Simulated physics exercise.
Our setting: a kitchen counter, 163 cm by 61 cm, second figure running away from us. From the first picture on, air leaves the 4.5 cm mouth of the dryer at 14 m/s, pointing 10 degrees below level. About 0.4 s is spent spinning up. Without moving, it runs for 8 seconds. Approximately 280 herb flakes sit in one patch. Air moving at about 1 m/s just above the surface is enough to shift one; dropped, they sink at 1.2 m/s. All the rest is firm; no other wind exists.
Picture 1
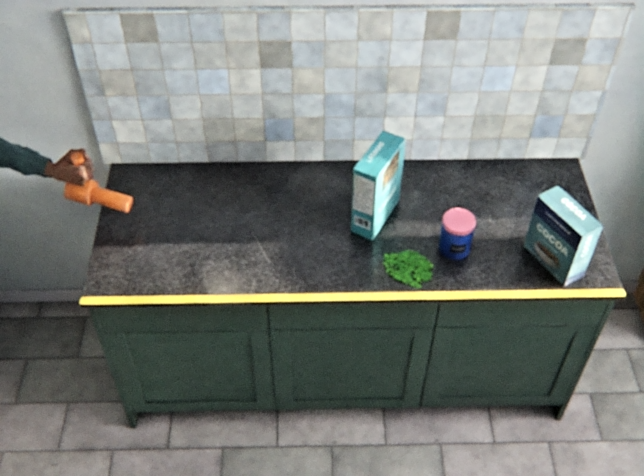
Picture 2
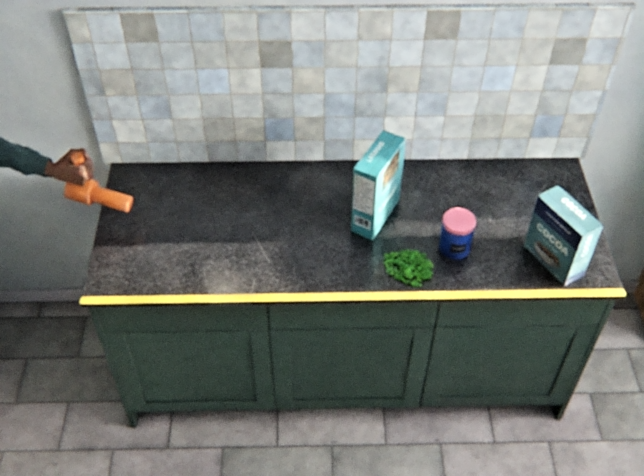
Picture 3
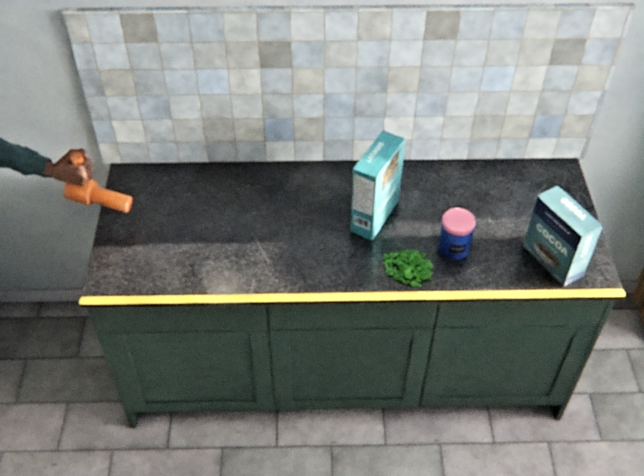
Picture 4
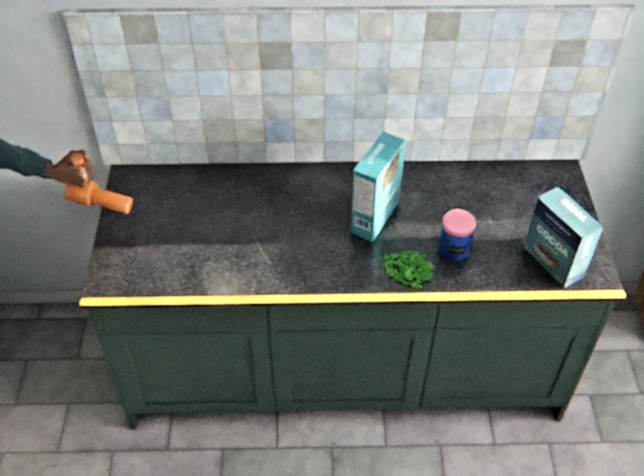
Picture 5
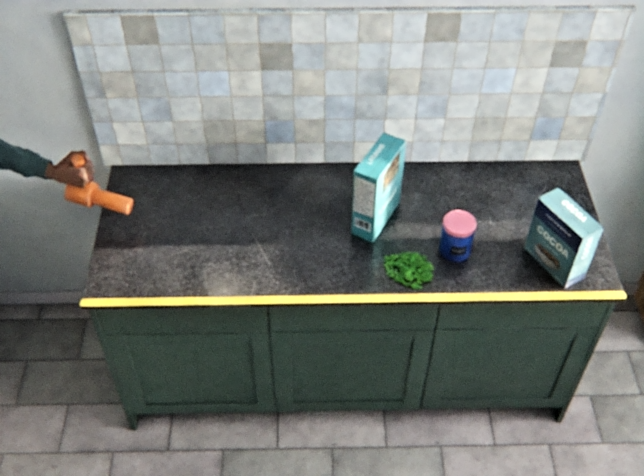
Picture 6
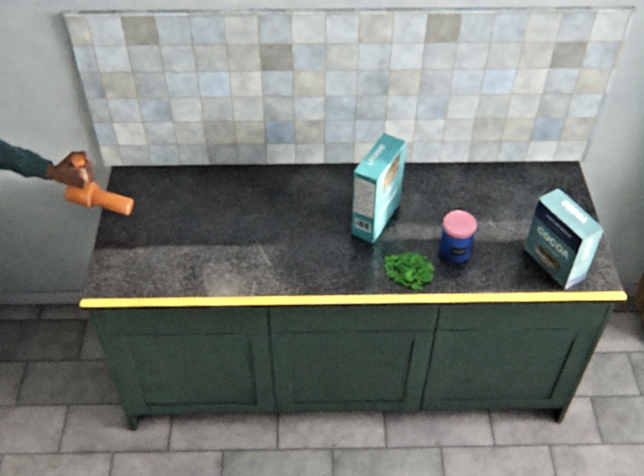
A hand at the left holds an orange dryer pointed over a dark kitchen counter, and nothing visibly moves; the green herb flakes lie still beside a pink-lidded blue jar, a teal carton and a cocoa box.
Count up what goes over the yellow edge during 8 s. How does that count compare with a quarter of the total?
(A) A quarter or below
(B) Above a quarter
Answer: B.
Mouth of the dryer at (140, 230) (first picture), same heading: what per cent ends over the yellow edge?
You'd be looking at something like 70 in a hundred.
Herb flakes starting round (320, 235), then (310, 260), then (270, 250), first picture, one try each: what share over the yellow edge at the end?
30 %, 90 %, 70 %.
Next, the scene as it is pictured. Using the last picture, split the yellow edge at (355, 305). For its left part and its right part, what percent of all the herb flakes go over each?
My take is close to 0 percent on the left side and near 90 percent on the right.
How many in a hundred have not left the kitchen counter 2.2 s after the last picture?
Around 15 percent remain.
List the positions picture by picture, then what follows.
The middle of the herb flakes is near (410, 268), none has stirred yet and the mouth of the dryer is at (130, 205), in the first frame.
The middle of the herb flakes is near (410, 267), none has stirred yet and the yellow edge is centred on (354, 300), in the second frame.
The middle of the herb flakes is near (410, 267), none has stirred yet, the top of a jar is at (459, 220) and the top of a carton is at (380, 153), in the third frame.
The middle of the herb flakes is near (410, 268) and none has stirred yet, in the fourth frame.
The middle of the herb flakes is near (411, 269) and none has stirred yet, in the fifth frame.
The middle of the herb flakes is near (411, 270) and none has stirred yet, in the sixth frame.
Then, 1.2 s after the last picture, 81 % are over the yellow edge; the middle of those still in play is near (548, 268); 80 % have settled or left.
Then, 2.2 s after the last picture, 83 % are over the yellow edge; the middle of those still in play is near (547, 268); 84 % have settled or left.
Then, 4.0 s after the last picture, 87 % are over the yellow edge; 88 % have settled or left.
Then, 7.6 s after the last picture, at the end, 88 % are over the yellow edge.
